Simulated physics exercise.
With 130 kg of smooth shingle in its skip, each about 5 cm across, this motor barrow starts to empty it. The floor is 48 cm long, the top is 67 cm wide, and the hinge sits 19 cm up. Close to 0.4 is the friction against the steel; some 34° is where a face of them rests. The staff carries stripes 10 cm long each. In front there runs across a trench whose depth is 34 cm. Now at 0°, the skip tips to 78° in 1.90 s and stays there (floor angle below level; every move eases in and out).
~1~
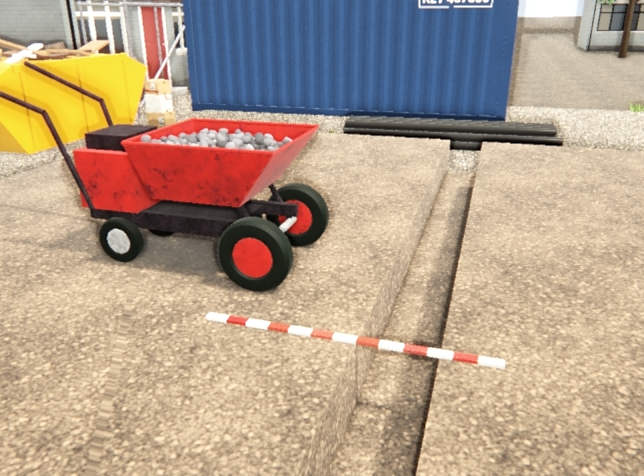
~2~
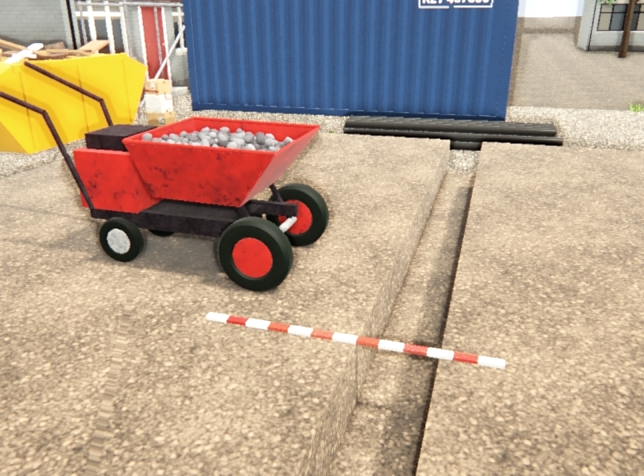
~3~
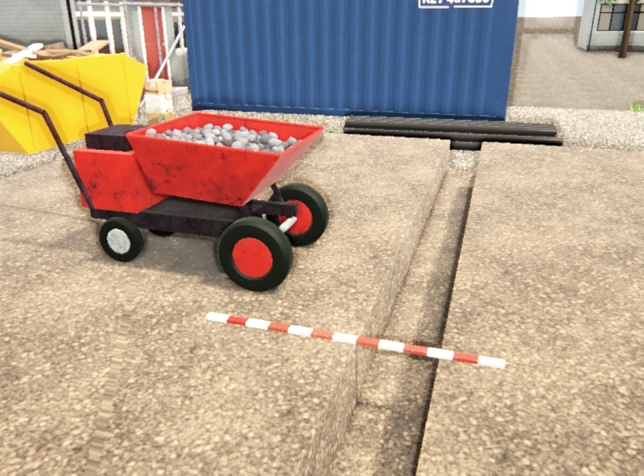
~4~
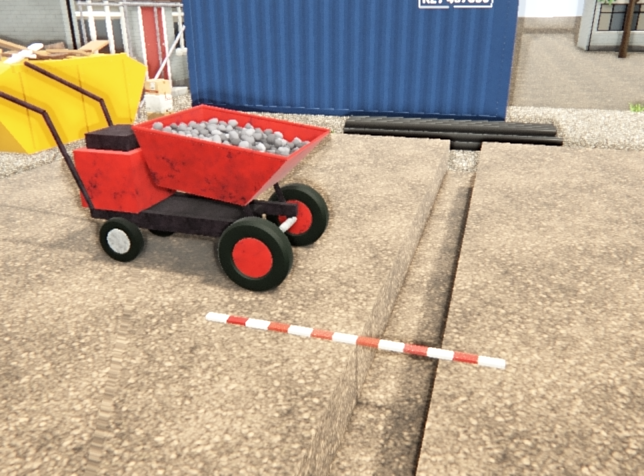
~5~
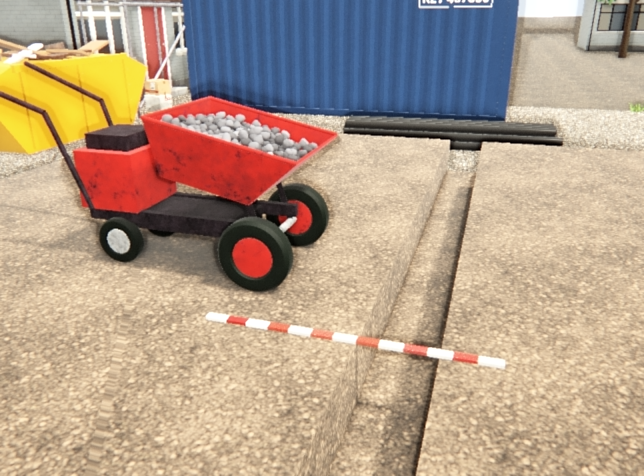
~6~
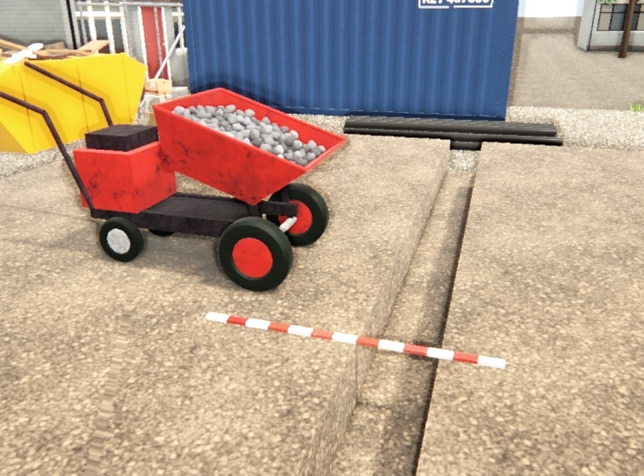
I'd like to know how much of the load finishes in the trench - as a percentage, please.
Somewhere near 99 per cent of it finishes in the trench.
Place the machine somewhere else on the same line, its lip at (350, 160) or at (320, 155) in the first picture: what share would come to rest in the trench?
First some 20, then 50 per cent.
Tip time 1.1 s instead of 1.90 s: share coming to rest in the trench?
Probably about 100 in a hundred.
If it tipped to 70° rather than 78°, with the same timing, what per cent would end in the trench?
Roughly 100 per cent would end in the trench.
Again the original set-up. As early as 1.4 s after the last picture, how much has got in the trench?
80 per cent, give or take.
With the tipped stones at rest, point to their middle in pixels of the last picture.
(418, 326).
Then, 0.8 s after the last picture the floor is at 66°, 94 % in the skip, 2 % short of the trench, 4 % in the trench; the foremost stones are at (407, 270).
Then, 1.4 s after the last picture the floor is at 78°, 17 % in the skip, 1 % short of the trench, 82 % in the trench, 1 % past the trench; the foremost stones are at (486, 300).
Then, 1.7 s after the last picture the floor is at 78°, 2 % in the skip, 98 % in the trench, 1 % past the trench; the foremost stones are at (500, 312).
Then, 3.7 s after the last picture the floor is at 78°, 0 % in the skip, 99 % in the trench, 1 % past the trench; the foremost stones are at (501, 305).
